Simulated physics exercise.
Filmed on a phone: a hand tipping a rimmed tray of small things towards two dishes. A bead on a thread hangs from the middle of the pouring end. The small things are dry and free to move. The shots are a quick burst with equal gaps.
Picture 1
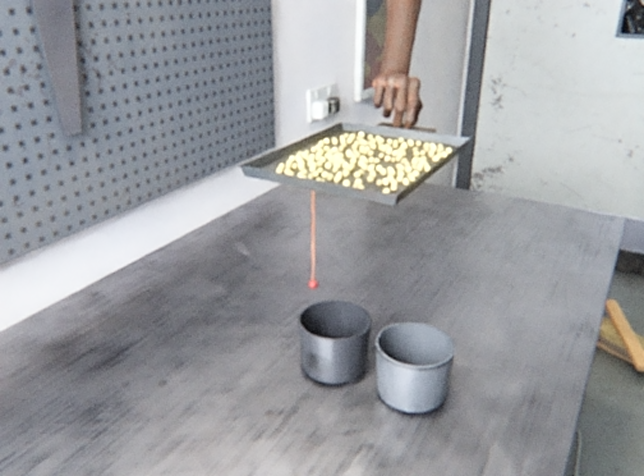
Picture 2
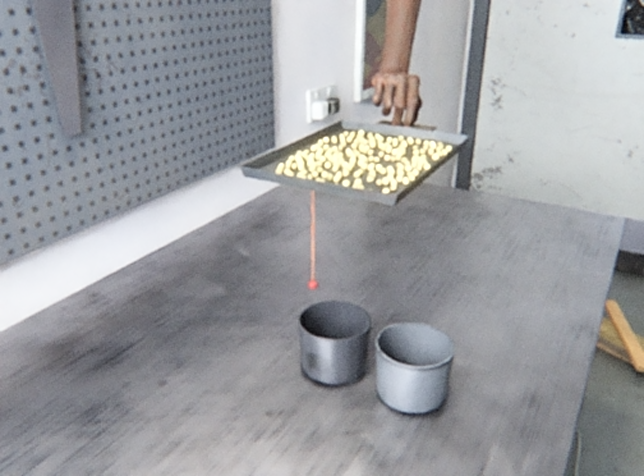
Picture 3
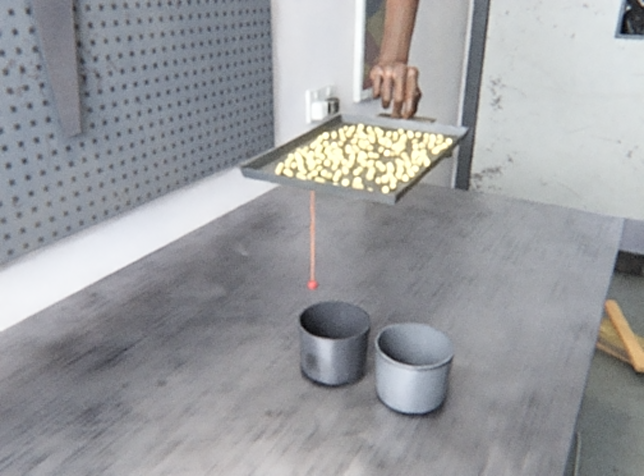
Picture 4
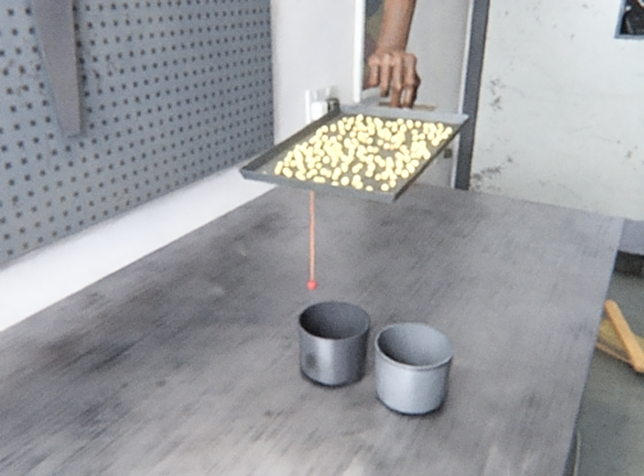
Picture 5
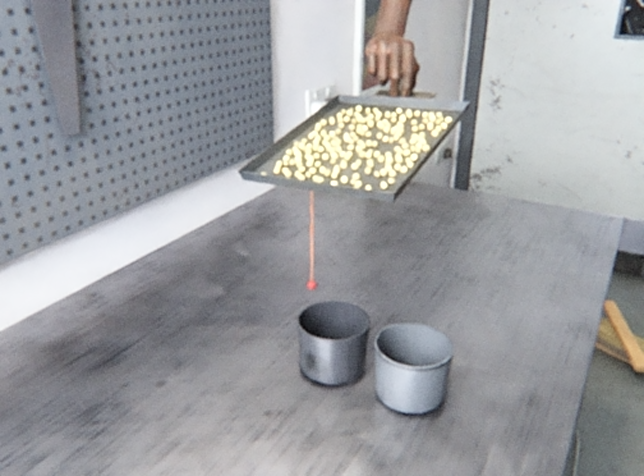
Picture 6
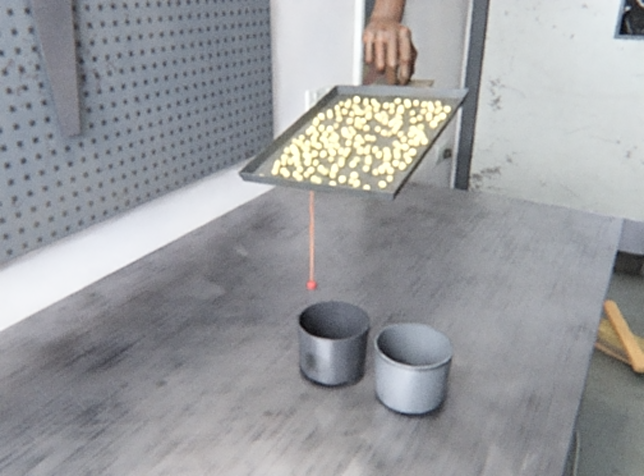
In a room with a grey perforated board along the left wall, a dark, streaked tabletop is seen from slightly above. A hand at the back holds a grey rimmed tray of pale yellow soya beans, with a red bead hanging on a thread beneath its near edge and two dark grey dishes in front. The hand gradually raises the tray's far side, steepening its slope slightly, while the dishes stay still.
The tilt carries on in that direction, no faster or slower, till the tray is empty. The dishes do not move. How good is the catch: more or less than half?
In the dishes lies only the smaller part of it.
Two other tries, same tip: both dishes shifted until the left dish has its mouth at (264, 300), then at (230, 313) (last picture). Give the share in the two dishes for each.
About 60 and 20 per cent.
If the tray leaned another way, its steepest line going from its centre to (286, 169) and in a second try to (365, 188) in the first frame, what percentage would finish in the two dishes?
First some 0, then 40 per cent.
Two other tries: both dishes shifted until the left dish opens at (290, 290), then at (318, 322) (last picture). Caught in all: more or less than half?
The first try: Not half. The second: Under half.
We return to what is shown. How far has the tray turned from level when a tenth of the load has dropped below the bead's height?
Around 60° of tilt.
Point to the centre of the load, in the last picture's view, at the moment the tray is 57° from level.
At about (287, 176).
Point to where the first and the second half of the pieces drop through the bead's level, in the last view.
At about (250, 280), then at (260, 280).
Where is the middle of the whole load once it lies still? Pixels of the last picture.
Close to (238, 342).
Soon after the last picture, tray tipped steeply; most on the tray; a stray few outside both; a small part in the air.
A little later, tray tipped right over; about a third on the tray; a stray few in the left dish; about a quarter outside both; about a third in the air.
Later still, tray tipped past a quarter turn; a small part in the left dish; nearly all outside both.
At rest, tray tipped past a quarter turn; none in the right dish; a small part in the left dish; nearly all outside both.
